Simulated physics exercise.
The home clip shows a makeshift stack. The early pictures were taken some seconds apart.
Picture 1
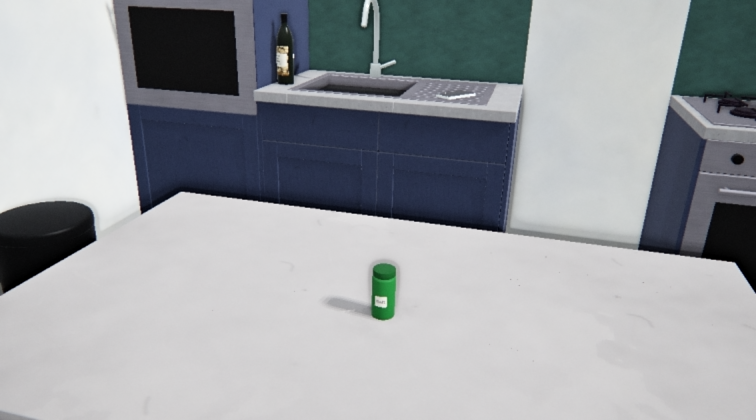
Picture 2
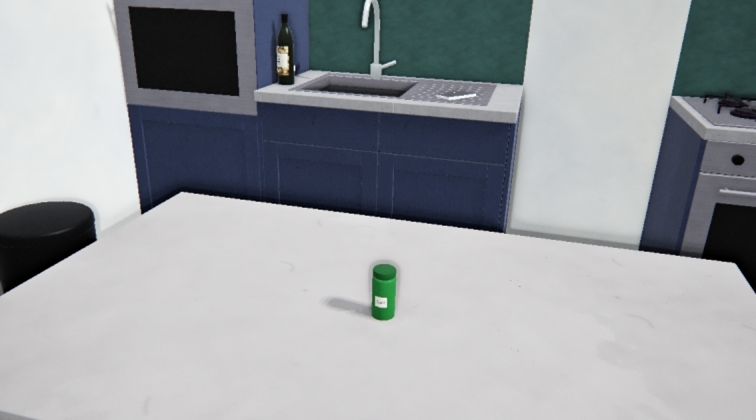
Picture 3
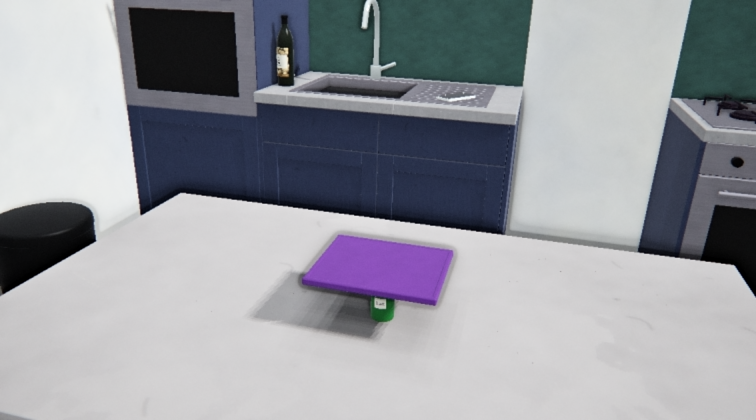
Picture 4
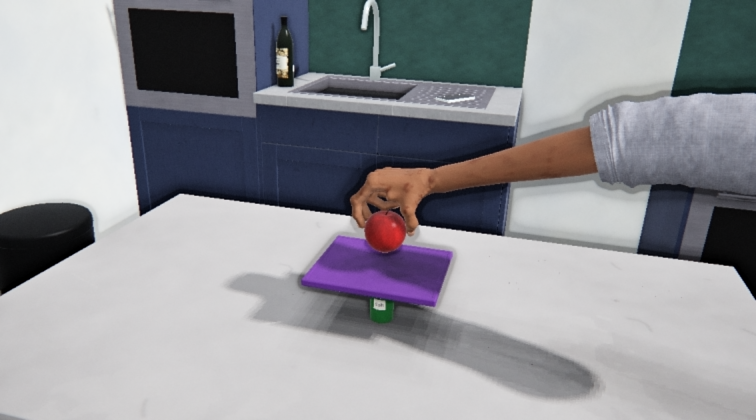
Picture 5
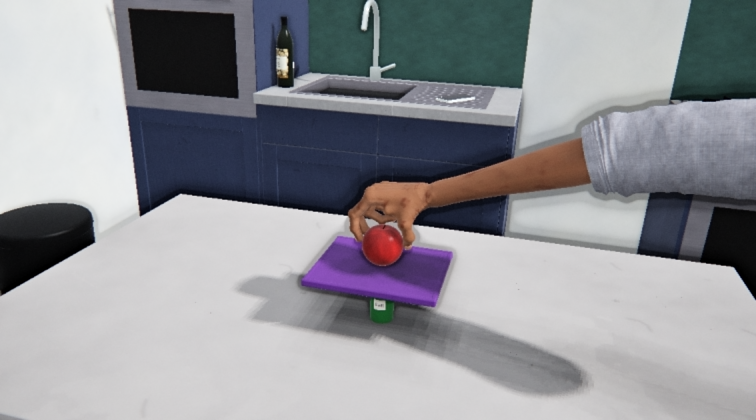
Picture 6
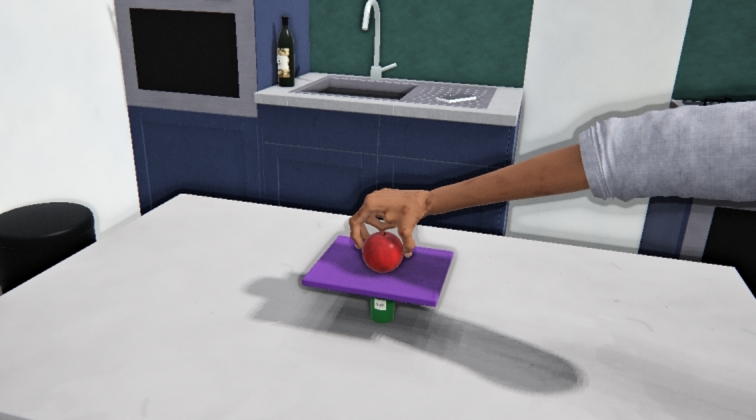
The clip shows a green container standing on a pale kitchen table; a flat purple lid then appears on top of it, and a hand reaching from the right lowers a red apple onto the lid, still holding it.
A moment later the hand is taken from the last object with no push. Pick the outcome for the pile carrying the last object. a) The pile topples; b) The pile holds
Answer: B.
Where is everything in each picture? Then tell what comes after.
In the first picture, the last thing is not in view yet.
In the second picture, the last thing is not in view yet.
In the third picture, the last thing is not in view yet; purple lid (382, 266).
The fourth picture shows coming down; red apple (385, 231); purple lid (381, 268).
The fifth picture shows coming down; red apple (382, 245); purple lid (381, 268).
The sixth picture shows set down, still held; red apple (383, 252); purple lid (382, 267).
Then, 0.20 s later than the last frame, all is still.
Then, 0.40 s later than the last frame, red apple resting near (383, 252).
Then, 1.00 s later than the last frame, red apple resting near (383, 253).
When it is over, all 3 as before. End places, in pixels of the last picture, red apple near (383, 253). The stack stays up.
